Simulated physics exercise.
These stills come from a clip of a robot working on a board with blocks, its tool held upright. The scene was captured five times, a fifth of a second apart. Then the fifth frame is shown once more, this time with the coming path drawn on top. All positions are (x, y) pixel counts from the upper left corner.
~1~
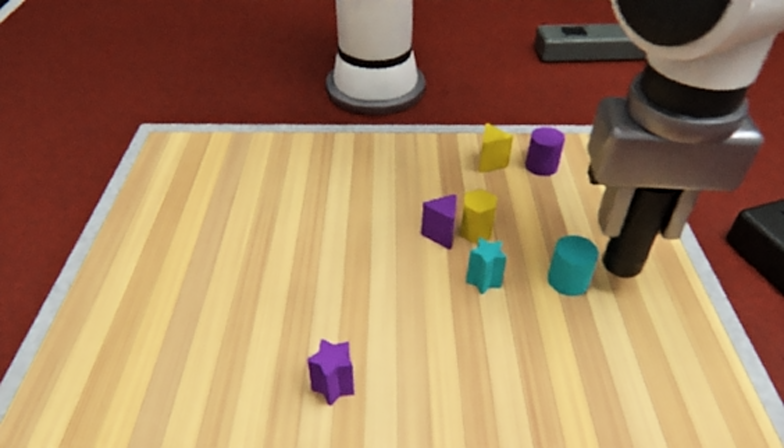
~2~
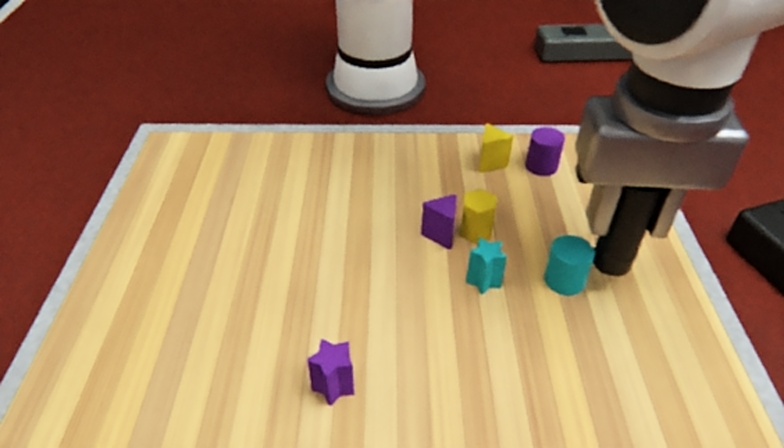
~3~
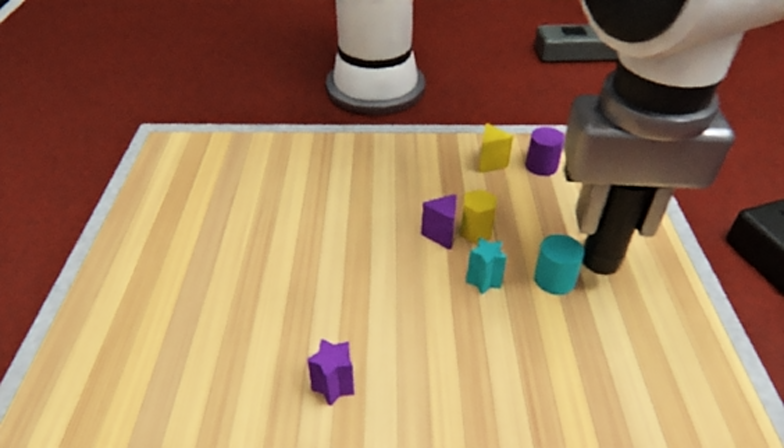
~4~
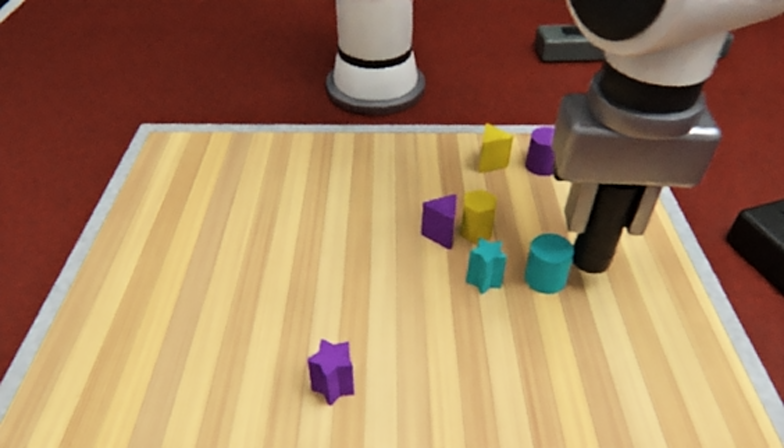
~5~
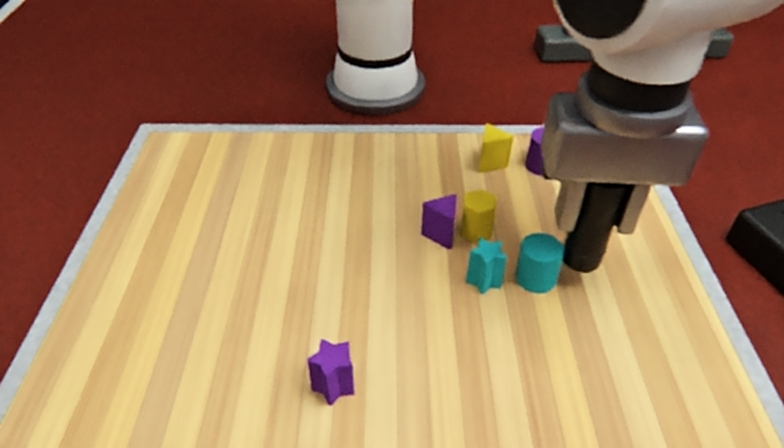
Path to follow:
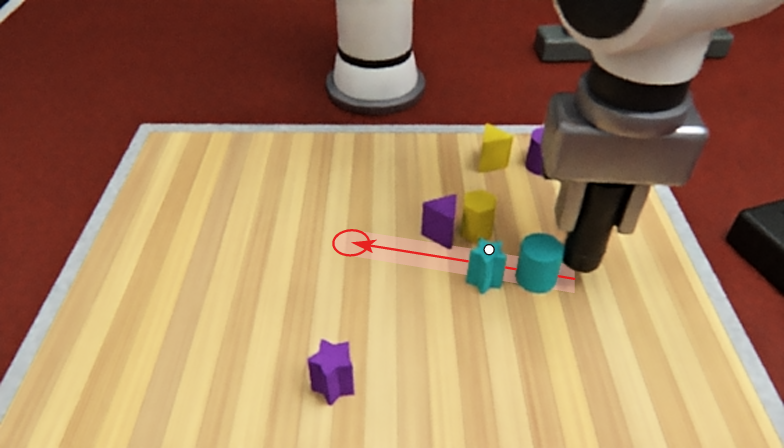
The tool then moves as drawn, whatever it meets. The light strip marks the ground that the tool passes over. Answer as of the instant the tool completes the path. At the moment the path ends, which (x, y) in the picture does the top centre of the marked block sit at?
Just about (417, 272).
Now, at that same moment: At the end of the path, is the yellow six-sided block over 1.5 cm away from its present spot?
The answer is no.
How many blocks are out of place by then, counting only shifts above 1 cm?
Answer: 3+.
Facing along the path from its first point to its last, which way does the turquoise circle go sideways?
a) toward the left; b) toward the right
a - toward the left.
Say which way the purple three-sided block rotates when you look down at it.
It ends up turned clockwise.
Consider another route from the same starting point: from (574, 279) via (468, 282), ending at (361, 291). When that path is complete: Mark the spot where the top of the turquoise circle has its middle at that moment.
Most likely (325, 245).
The drawn path runs straight from (574, 279) to (351, 243); the dot is on the turquoise star.
On the path given first. One third of the way, tool (500, 247); turquoise star (440, 260), turned 35° anticlockwise; turquoise circle (465, 244).
Two thirds of the way, tool (422, 235); purple three-sided block (429, 200), turned 70° clockwise; turquoise star (417, 272), turned 95° anticlockwise; turquoise circle (404, 247).
At the end, tool (350, 224); purple three-sided block (425, 200), turned 85° clockwise; yellow six-sided block not moved; turquoise star (417, 272), turned 100° anticlockwise; turquoise circle (391, 246).
